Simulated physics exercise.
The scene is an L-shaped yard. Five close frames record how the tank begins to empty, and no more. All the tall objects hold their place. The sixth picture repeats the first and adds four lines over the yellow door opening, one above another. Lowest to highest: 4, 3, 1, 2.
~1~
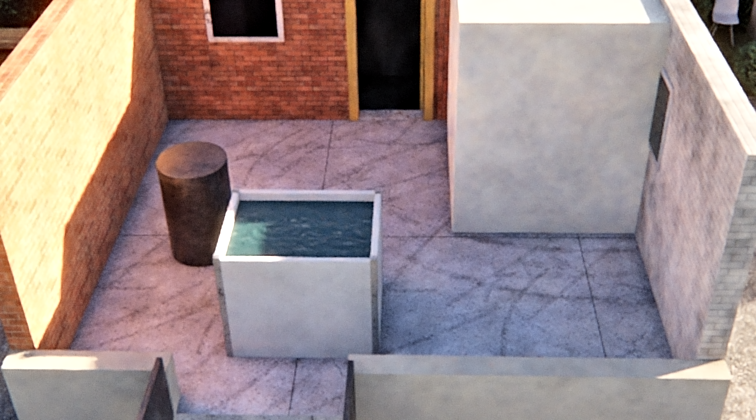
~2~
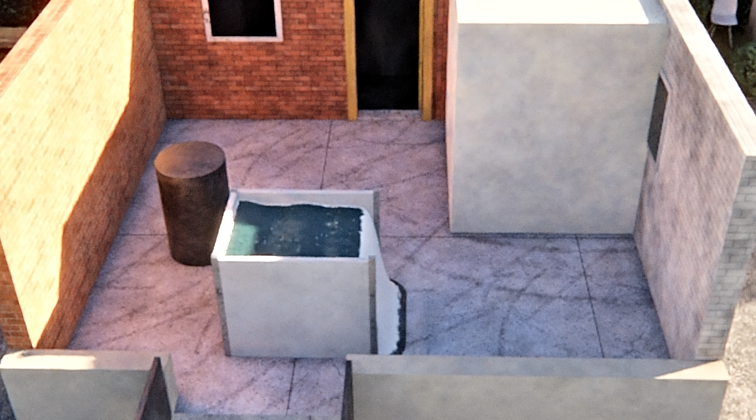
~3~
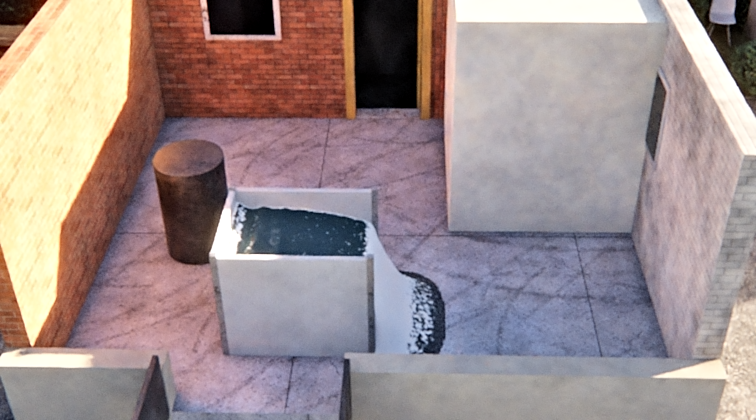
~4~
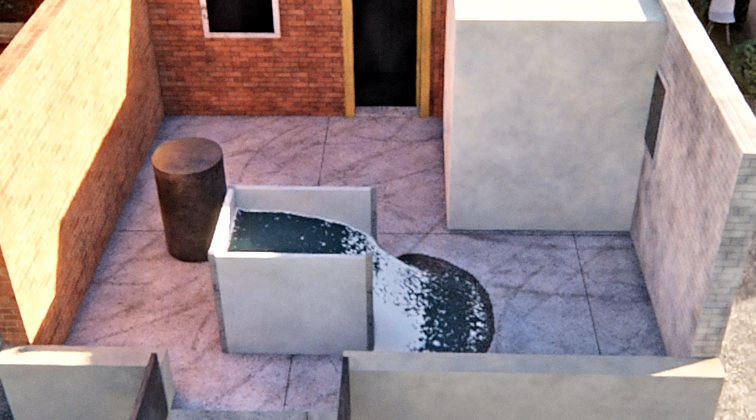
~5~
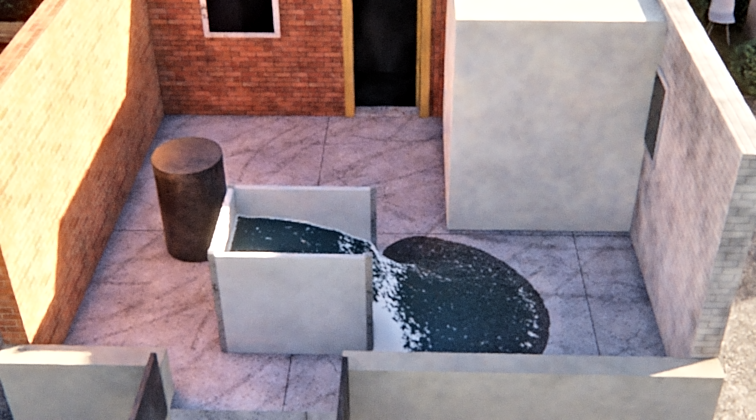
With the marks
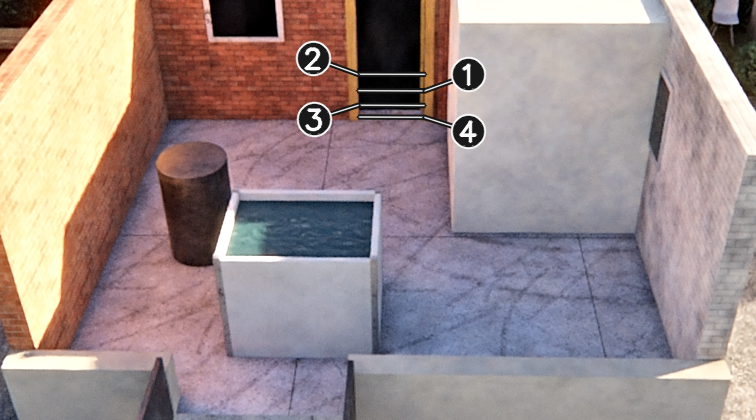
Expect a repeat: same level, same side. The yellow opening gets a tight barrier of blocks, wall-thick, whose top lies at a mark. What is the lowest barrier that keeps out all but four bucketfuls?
Height 4.
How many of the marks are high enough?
All four.
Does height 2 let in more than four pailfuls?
No, that is safe.
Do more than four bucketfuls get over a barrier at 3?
No.
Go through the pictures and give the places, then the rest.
In the first picture, water in the tank at rest, its middle at (302, 230); foot of the yellow doorway at (391, 120); open gate at (260, 349).
In the second picture, front seen at (389, 305), 1 % of the ground wet.
In the third picture, front seen at (434, 312), 4 % of the ground wet.
In the fourth picture, front seen at (472, 288), 8 % of the ground wet.
In the fifth picture, front seen at (541, 333), 14 % of the ground wet.
On the marked copy, 1 at (391, 90); 2 at (391, 74); 3 at (391, 105); 4 at (391, 117); from the bottom up 4, 3, 1, 2.
With 1, nothing gets over.
With 2, nothing gets over.
With 3, nothing gets over.
With 4, a splash gets over, under a bucket.
